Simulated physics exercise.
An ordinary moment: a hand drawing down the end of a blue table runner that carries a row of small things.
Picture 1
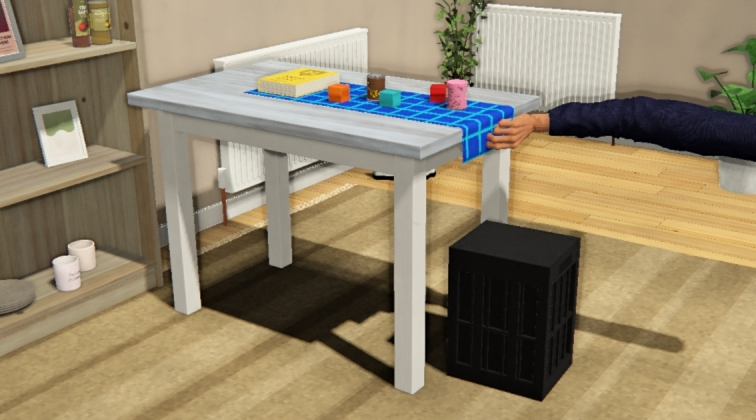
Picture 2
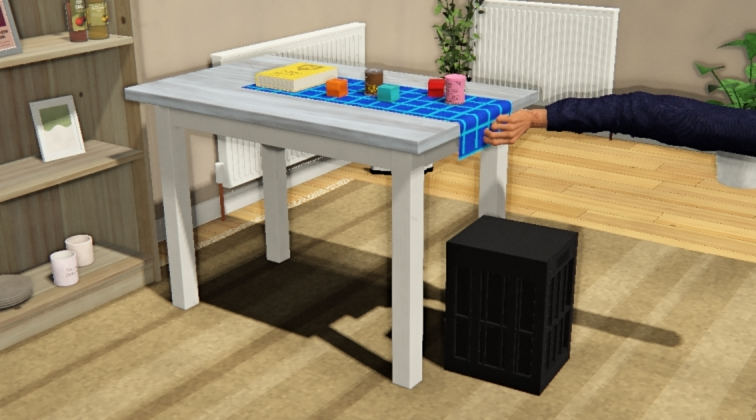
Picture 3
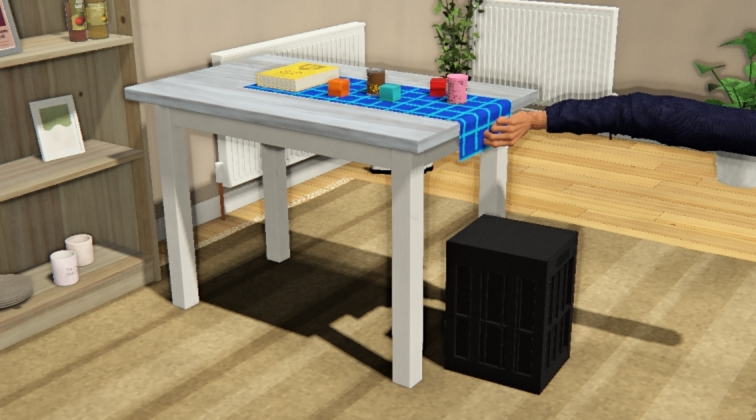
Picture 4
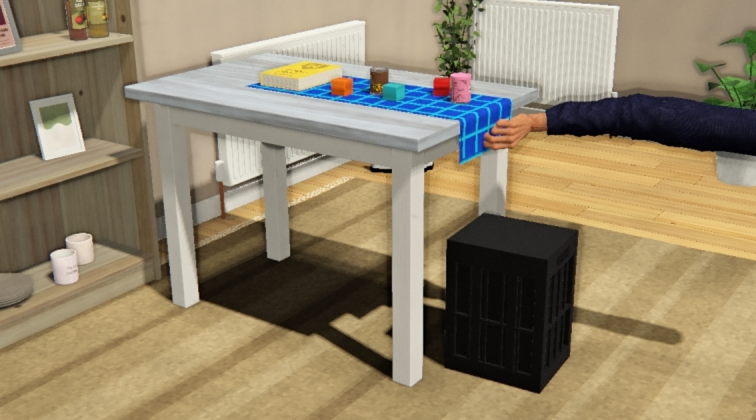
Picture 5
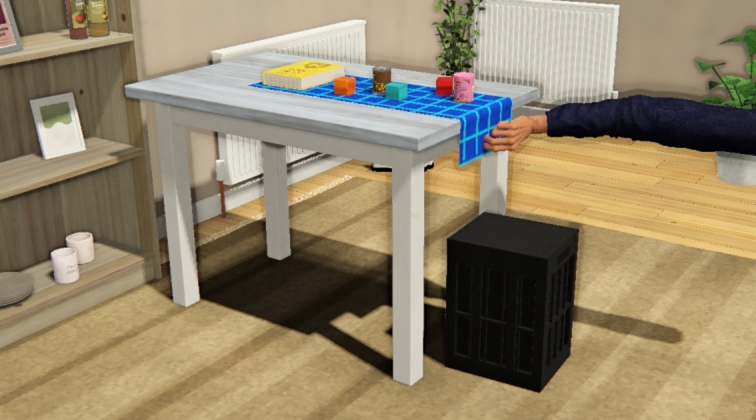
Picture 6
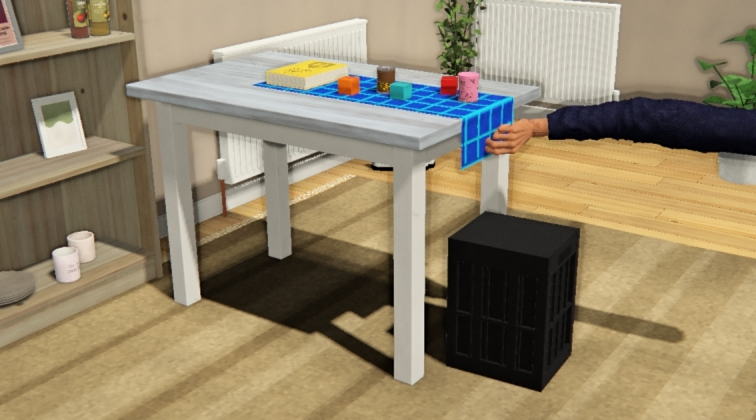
A hand in a dark sleeve, reaching in from the right, draws the hanging end of a blue checked runner slightly down and toward itself in a carpeted room, seen from slightly above. On the pale table sit a yellow book and small orange, brown, turquoise, red and pink items, with shelves left and a black crate below right. The items shift slightly rightward with the cloth, while the view drifts barely.
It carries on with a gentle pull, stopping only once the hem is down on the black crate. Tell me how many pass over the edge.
It sends two things down.
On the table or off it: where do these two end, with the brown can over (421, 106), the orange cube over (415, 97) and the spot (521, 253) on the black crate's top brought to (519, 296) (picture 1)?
The brown can ends up off while the orange cube ends up off.
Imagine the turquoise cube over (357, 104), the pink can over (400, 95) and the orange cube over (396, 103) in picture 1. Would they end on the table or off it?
Well, the turquoise cube is safe, the pink can is safe, and the orange cube is safe.
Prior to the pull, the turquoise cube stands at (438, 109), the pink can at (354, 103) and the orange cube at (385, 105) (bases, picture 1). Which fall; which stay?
Here's how it goes: The turquoise cube leaves the top, the pink can remains in place and the orange cube remains in place.
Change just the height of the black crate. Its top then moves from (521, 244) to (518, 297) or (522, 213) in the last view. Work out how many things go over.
That would make 4 and 1.
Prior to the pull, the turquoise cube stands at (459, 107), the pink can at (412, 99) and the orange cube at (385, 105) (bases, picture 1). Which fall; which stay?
The turquoise cube is off the top, the pink can is still on top, the orange cube is still on top.
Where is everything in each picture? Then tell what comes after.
In the first picture, hem (462, 165); pink can (457, 82); red cube (439, 85); turquoise cube (390, 91); brown can (376, 75); orange cube (339, 85); top of the crate (521, 253).
In the second picture, hem (459, 160); pink can (455, 76).
In the third picture, hem (459, 162); red cube (439, 80).
In the fourth picture, hem (460, 165); turquoise cube (394, 85); top of the crate (519, 245).
In the fifth picture, hem (459, 167); brown can (382, 68).
In the sixth picture, hem (461, 170); pink can (469, 74); red cube (449, 78); turquoise cube (401, 84); brown can (386, 68); orange cube (349, 78).
Early on, hem near (488, 206); pink can gone.
Midway, hem on the crate; pink can and red cube gone.
Finally, hem on the crate; pink can and red cube gone. It carries off two.
